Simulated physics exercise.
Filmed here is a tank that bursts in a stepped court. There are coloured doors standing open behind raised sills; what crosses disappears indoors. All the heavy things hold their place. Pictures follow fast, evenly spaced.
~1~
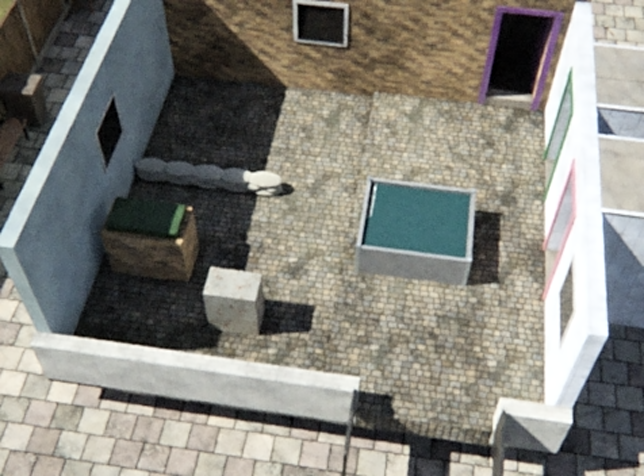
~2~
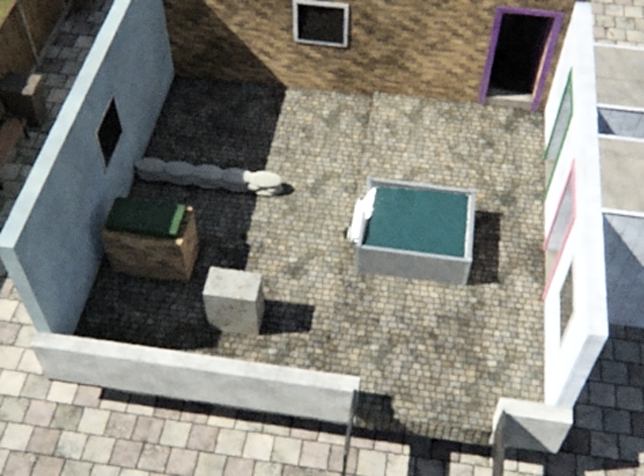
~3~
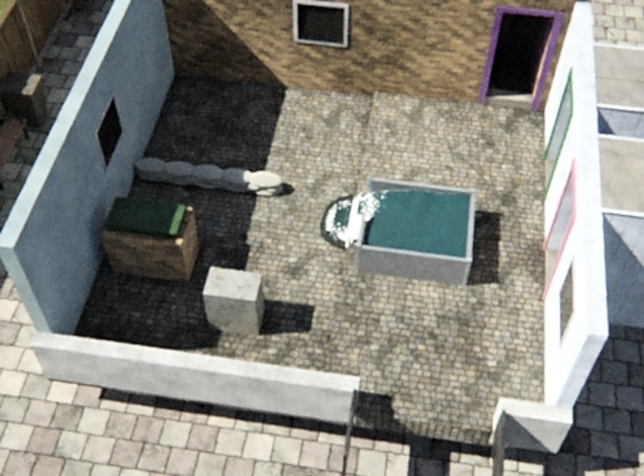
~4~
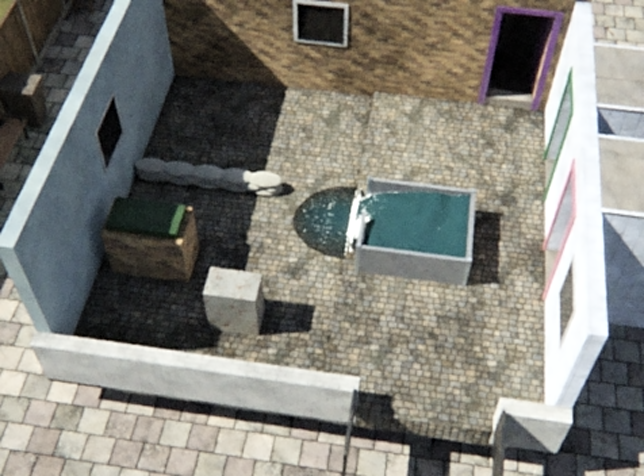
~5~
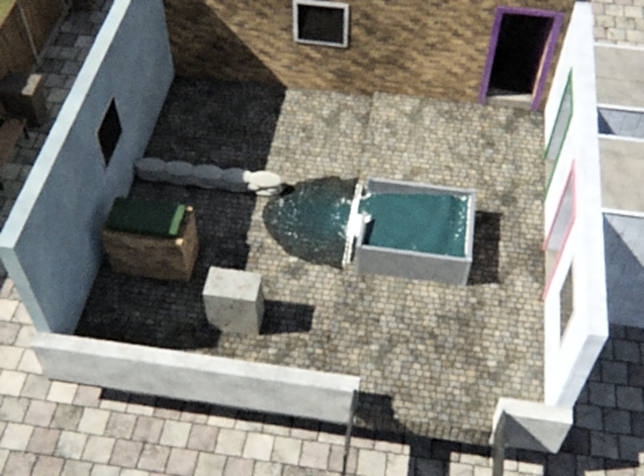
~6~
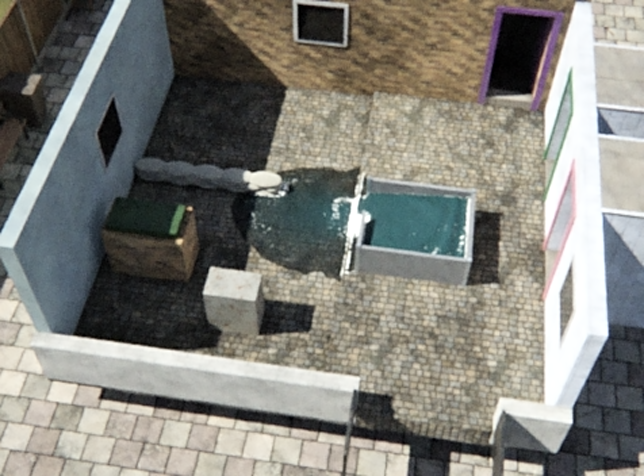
Water burst from the left side of a raised tank in a paved, walled court and spread leftward over the cobbles in a widening dark sheet, reaching the end of a low, pale, lumpy barrier.
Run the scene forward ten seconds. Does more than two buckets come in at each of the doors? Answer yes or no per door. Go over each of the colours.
The purple door no, the green door no, the pink door no.
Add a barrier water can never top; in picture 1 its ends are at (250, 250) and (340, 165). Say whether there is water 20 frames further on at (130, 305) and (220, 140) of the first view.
Result by location - first soaked, second parched.
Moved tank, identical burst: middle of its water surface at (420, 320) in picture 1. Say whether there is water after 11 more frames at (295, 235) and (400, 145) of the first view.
Result: Inundated; spared.
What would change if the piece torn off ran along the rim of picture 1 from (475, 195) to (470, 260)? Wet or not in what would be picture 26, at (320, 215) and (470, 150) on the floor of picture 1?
Respectively: Parched and drenched.
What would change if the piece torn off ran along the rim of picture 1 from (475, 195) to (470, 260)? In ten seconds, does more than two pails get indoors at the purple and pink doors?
As it turns out, the purple door falls short while the pink door tops the limit.
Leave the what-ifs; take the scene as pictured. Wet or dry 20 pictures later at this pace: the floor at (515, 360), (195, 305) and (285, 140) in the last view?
First spot spared, second spot submerged, third spot submerged.
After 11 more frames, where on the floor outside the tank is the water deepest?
Approximate pixel: (117, 225).
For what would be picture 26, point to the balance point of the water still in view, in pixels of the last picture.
I'd say near (283, 218).
A moment on, water covers 20 % of the floor; the purple door not reached, the green door not reached, the pink door not reached.
Next, water covers 30 % of the floor; the purple door not reached, the green door not reached, the pink door not reached.
Then, water covers 35 % of the floor; the purple door not reached, the green door not reached, the pink door not reached.
Later, water covers 45 % of the floor; the purple door not reached, the green door not reached, the pink door not reached.
In the end, water covers 55 % of the floor; the purple door not reached, the green door not reached, the pink door not reached.
